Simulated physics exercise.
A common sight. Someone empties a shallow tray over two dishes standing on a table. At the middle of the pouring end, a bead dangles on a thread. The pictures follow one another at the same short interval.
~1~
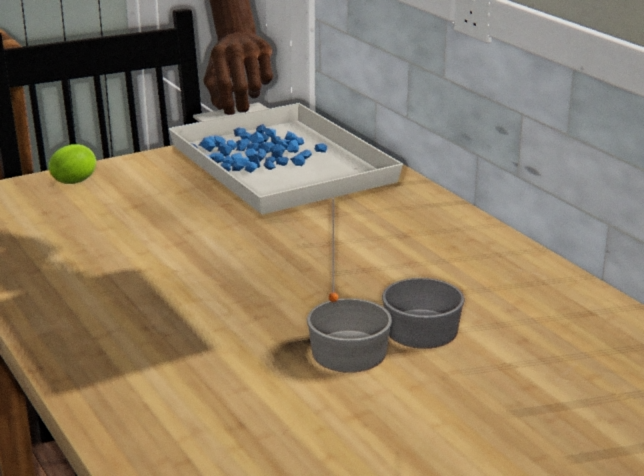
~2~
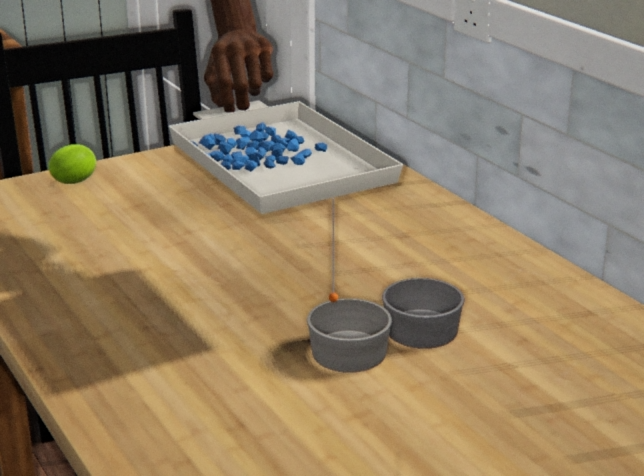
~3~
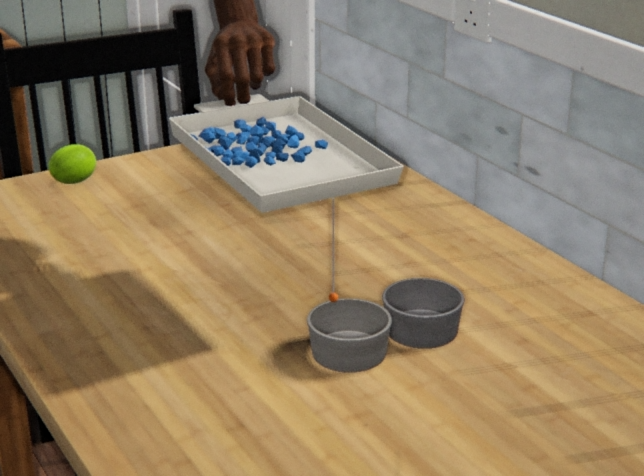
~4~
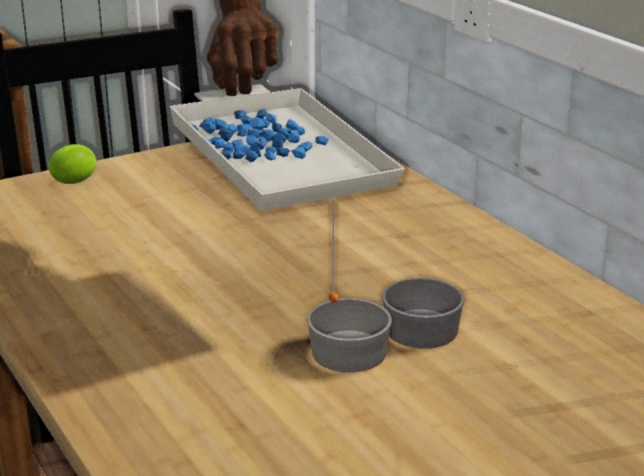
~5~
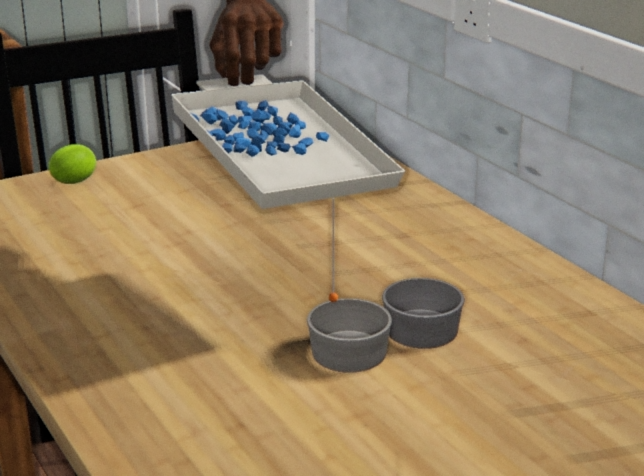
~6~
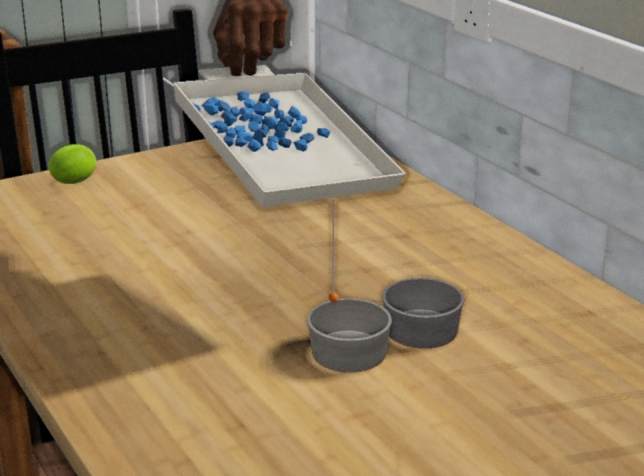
A dark hand at the back of a wooden table slowly raised the far end of a shallow tray of blue stones, while two grey dishes and a green ball stayed still.
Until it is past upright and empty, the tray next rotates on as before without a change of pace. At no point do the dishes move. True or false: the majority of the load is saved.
True.
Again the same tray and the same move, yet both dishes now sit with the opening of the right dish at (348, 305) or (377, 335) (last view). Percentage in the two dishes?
You'd get near 10 per cent and afterwards near 10 per cent.
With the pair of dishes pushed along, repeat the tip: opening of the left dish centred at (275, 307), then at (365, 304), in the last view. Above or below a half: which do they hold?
Short of half, then the bulk of it.
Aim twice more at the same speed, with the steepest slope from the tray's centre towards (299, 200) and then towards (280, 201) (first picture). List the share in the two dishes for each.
For the first it's near 0 %, for the second near 0 %.
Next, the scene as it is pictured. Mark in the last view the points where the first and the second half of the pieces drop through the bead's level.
Around (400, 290) first; around (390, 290) second.
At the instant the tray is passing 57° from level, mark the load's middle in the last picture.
Roughly at (364, 172).
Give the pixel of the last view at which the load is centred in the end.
Last view, centre at rest - approx. (409, 330).
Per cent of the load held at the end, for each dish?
Result - left dish: 30 %; right dish: 60 %.
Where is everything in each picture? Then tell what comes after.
In the first frame, corners of the pouring end near (262, 195) and (398, 164), level; middle of the load near (253, 148), aquarium stones; left dish near (371, 351); right dish near (445, 327); bead on its thread near (333, 297).
In the second frame, corners of the pouring end near (262, 195) and (398, 164), level; middle of the load near (253, 147).
In the third frame, corners of the pouring end near (263, 194) and (399, 165), tipped barely, lowest at the right corner; middle of the load near (253, 142).
In the fourth frame, corners of the pouring end near (264, 192) and (399, 168), tipped a little, lowest at the right corner; middle of the load near (253, 135).
In the fifth frame, corners of the pouring end near (265, 191) and (400, 170), tipped a little, lowest at the right corner; middle of the load near (254, 127).
In the sixth frame, corners of the pouring end near (266, 189) and (401, 172), tipped a little, lowest at the right corner; middle of the load near (254, 127); left dish near (371, 351); right dish near (445, 327).
Shortly afterwards, tray tipped steeply; all but a few on the tray; only a few in the air.
Next, tray tipped right over; near two thirds on the tray; a little in the left dish; a little in the right dish; a little outside both; a little in the air.
Some moments later, tray tipped past a quarter turn; near a quarter in the left dish; near half in the right dish; near a quarter outside both.
In the end, tray tipped past a quarter turn; near a quarter in the left dish; near half in the right dish; near a quarter outside both.
